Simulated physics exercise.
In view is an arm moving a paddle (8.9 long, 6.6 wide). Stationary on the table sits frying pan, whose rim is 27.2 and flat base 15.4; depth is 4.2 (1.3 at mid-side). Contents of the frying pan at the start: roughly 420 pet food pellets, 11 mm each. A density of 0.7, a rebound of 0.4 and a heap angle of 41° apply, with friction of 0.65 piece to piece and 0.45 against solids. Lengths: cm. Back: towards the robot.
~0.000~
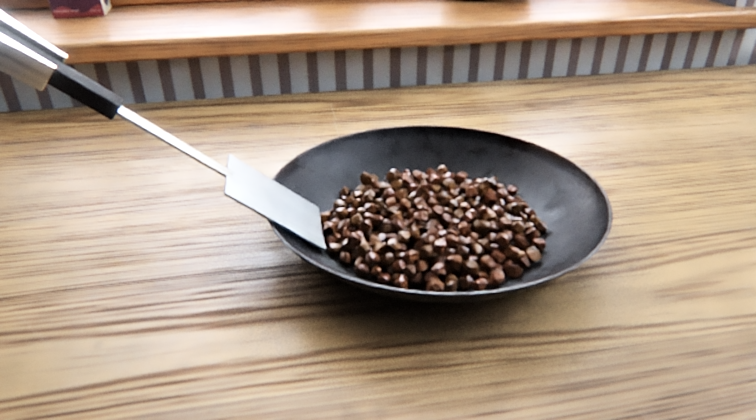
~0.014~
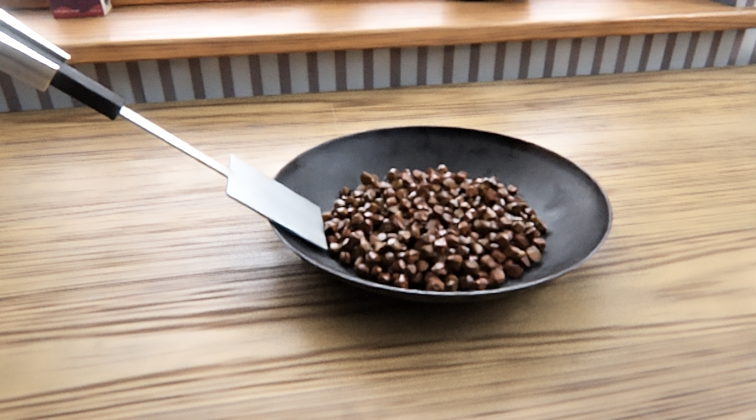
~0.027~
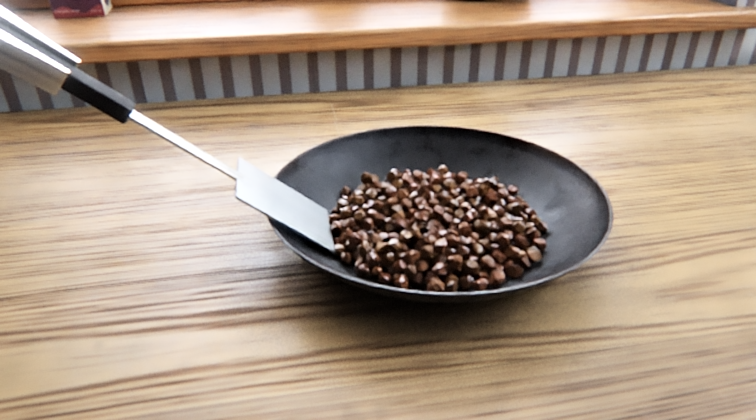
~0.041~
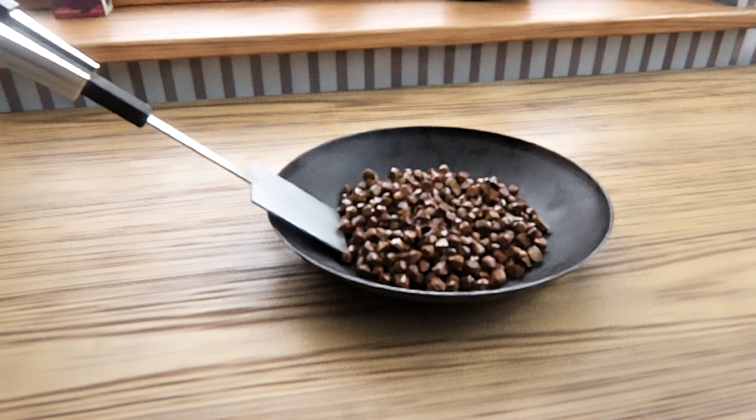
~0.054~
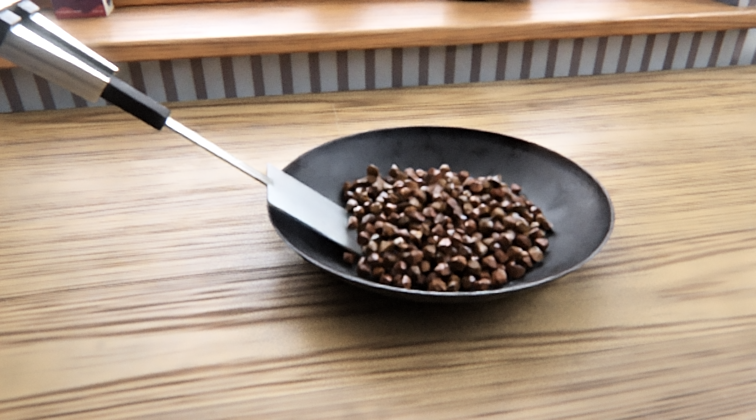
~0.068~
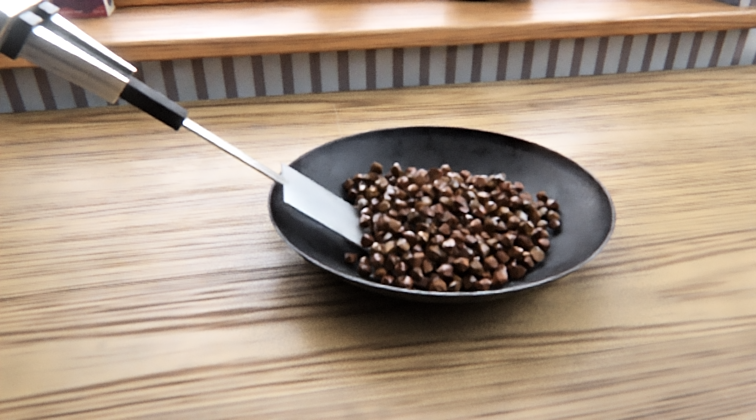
Metal spatula on a robotic arm sliding slightly rightward into a black pan, nudging the edge of a pile of brown pellets.
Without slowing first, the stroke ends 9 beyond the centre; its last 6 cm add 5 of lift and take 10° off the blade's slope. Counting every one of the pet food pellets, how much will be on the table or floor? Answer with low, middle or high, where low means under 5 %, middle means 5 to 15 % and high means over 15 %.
Middle.
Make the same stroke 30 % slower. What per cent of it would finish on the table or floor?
Around 5 per cent would finish on the table or floor.
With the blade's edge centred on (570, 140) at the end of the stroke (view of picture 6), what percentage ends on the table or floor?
I'd put it near 20 per cent.
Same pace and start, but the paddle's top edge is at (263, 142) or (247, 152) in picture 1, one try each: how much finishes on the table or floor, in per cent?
First try around 15 percent, second around 10 percent.
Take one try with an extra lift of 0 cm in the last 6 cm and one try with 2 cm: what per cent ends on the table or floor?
Try one gives about 10 in a hundred, try two about 15 in a hundred.
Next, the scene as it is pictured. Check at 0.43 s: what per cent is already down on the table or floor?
My estimate is roughly 8 %.
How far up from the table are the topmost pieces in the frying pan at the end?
It reaches about 5.0 cm.
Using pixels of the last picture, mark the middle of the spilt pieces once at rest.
At about (723, 200) in the last picture.
After 0.13 s, sloping 40°, highest piece 5 above the table; 424 in the frying pan.
After 0.20 s, sloping 37°, highest piece 5 above the table; 424 in the frying pan.
After 0.43 s, sloping 30°, highest piece 7 above the table; 379 in the frying pan, 31 on the table or floor, 14 on the blade or in flight.
After 1.48 s, sloping 30°, highest piece 5 above the table; 379 in the frying pan, 45 on the table or floor.
In the end, 379 in the frying pan, 45 on the table or floor. That is 11 % on the table or floor.
